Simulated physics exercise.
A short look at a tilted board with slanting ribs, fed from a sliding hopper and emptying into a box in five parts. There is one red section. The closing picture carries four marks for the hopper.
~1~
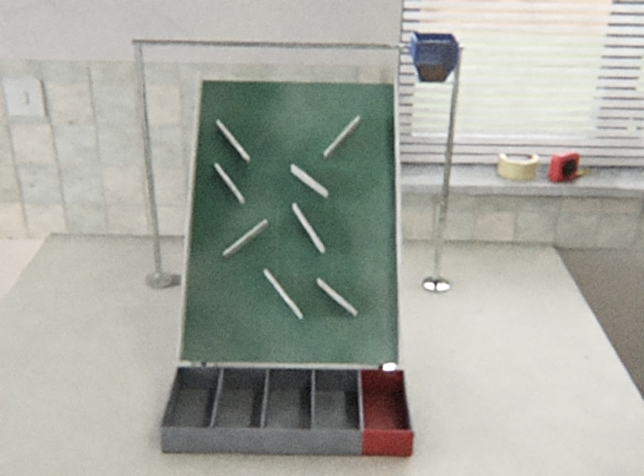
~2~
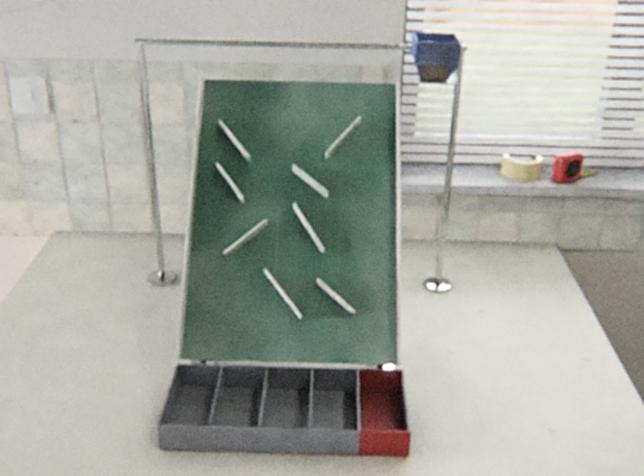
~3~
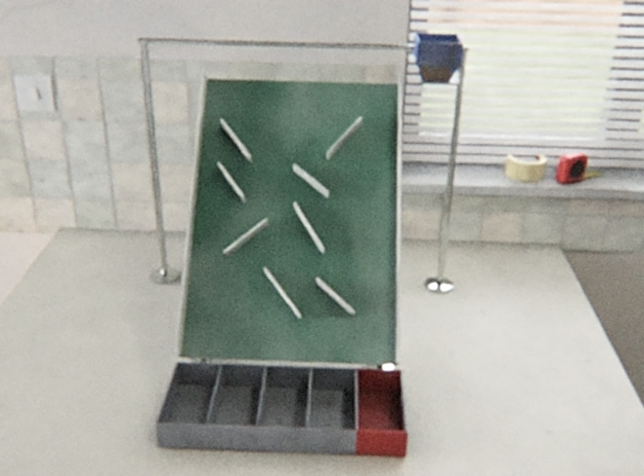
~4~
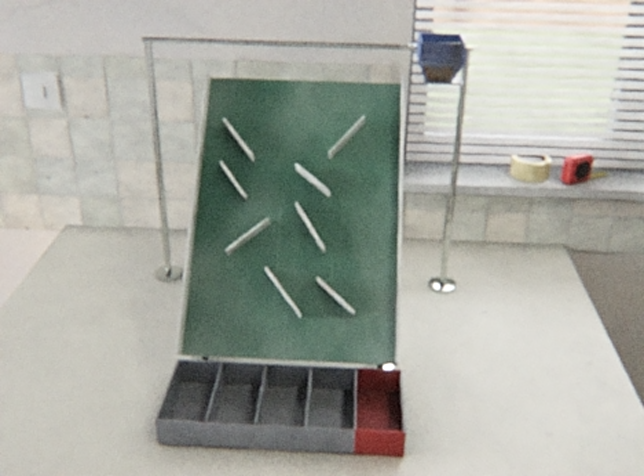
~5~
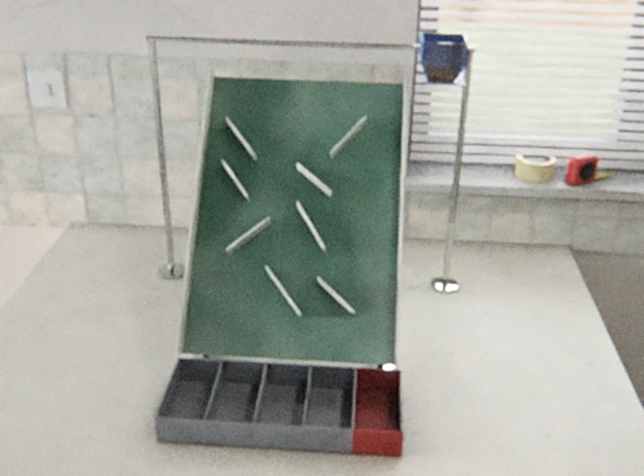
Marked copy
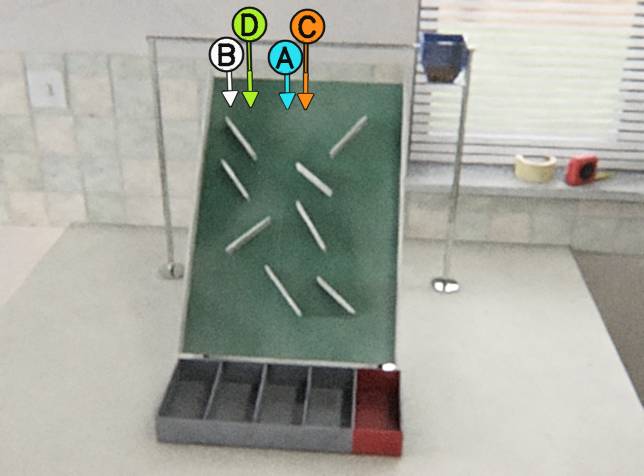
On a pale tabletop, a tilted green board with slanting ribs standing still above a five-part box, the view drifting slightly.
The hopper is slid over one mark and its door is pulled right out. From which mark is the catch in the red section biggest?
Mark C does it best.
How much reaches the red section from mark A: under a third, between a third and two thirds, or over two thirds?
Mark A gives under a third.
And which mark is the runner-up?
That is mark A.
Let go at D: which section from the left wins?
The fourth from the left.
On the marked copy, mark A meets the board at (287, 103); mark B meets the board at (230, 100); mark C meets the board at (305, 103); mark D meets the board at (250, 101).
For mark A, about a quarter in the red section, about two thirds in other sections, a small part outside the box.
For mark B, a stray few in the red section, nearly all in other sections, a small part outside the box.
For mark C, about half in the red section, about a third in other sections, a small part outside the box.
For mark D, a small part in the red section, most in other sections.
